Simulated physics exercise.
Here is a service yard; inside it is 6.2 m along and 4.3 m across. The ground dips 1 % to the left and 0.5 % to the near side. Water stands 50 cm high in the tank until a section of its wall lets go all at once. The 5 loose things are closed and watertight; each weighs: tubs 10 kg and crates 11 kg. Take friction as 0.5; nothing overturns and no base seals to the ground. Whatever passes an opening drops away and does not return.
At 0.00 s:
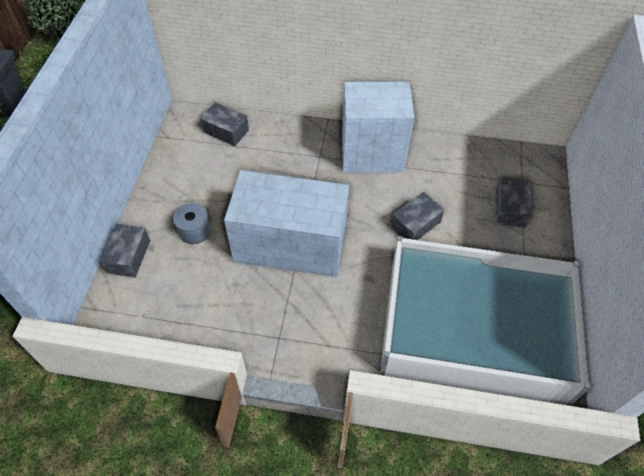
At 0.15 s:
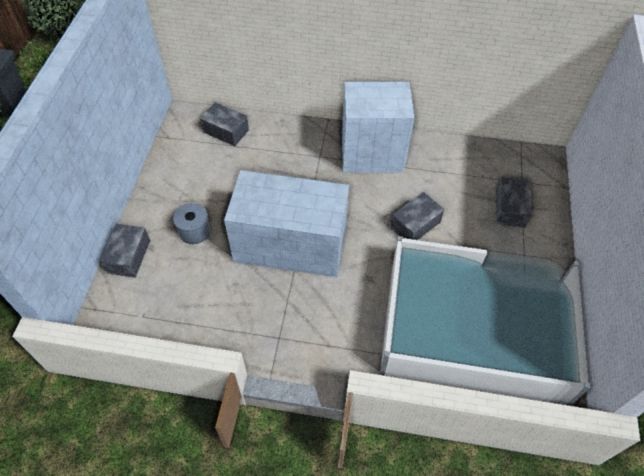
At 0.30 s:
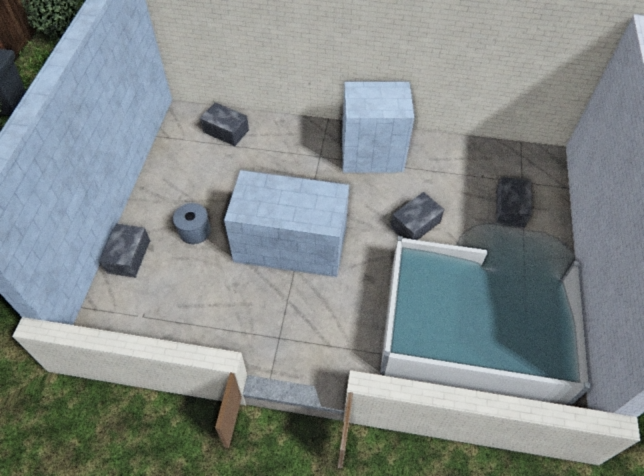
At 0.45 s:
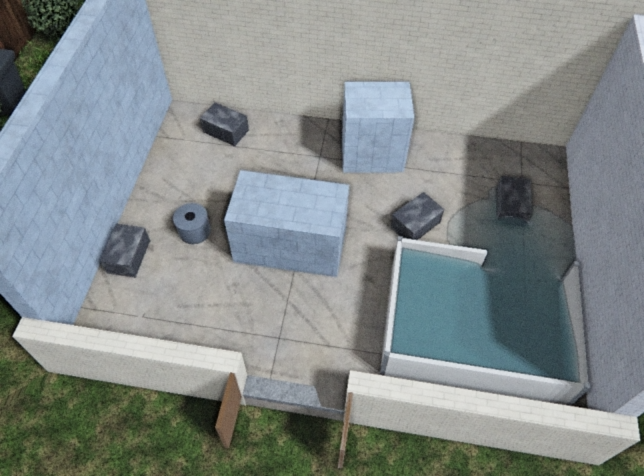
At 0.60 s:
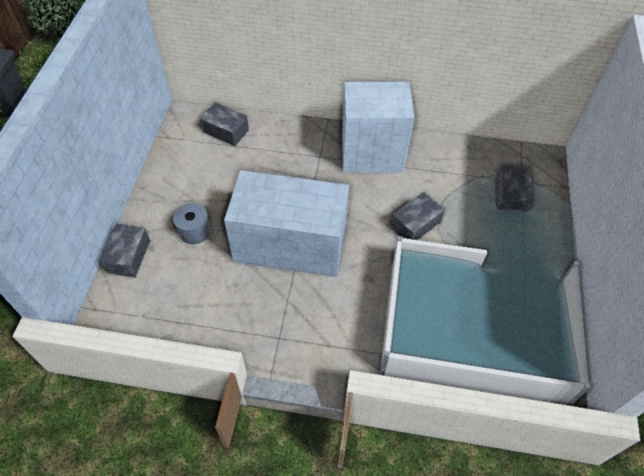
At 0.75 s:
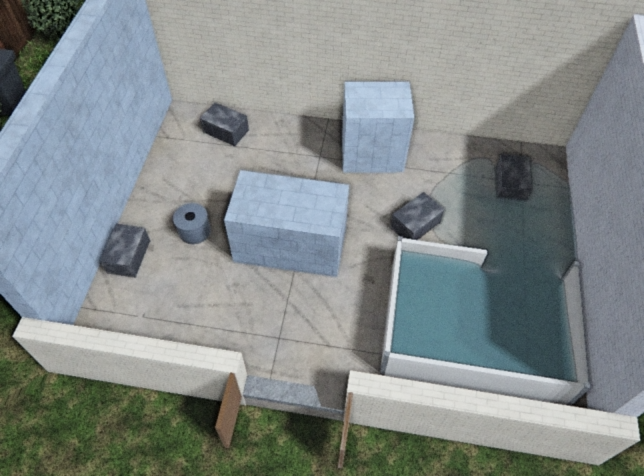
Walled yard with pale blue blocks, water spilling through a gap in a tank's far wall, spreading and nudging a dark crate.
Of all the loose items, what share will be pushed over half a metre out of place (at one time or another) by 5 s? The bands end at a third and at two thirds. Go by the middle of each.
Share: Between one and two thirds.
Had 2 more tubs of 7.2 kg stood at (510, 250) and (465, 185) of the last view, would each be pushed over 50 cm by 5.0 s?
In that order: Past it, past it.
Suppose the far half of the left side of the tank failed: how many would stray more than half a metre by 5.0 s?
In that case 1 of them.
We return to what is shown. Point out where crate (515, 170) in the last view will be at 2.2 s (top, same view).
Around (480, 133).
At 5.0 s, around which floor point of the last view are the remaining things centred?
Around (250, 251).
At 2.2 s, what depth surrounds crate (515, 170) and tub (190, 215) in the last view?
Roughly 19 and 0 cm.
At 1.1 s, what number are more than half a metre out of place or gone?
By then 1.
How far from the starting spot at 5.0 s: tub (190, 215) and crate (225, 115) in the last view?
In turn: 0 cm, 150 cm.
After 1.1 s 1 of 5 are over 50 cm from their spots; 0 afloat.
After 2.2 s 1 of 5 are over 50 cm from their spots; 1 afloat.
After 3.5 s 1 of 5 are over 50 cm from their spots; 1 afloat.
After 5.0 s 3 of 5 are over 50 cm from their spots, and 3 have been at some point; 0 afloat.
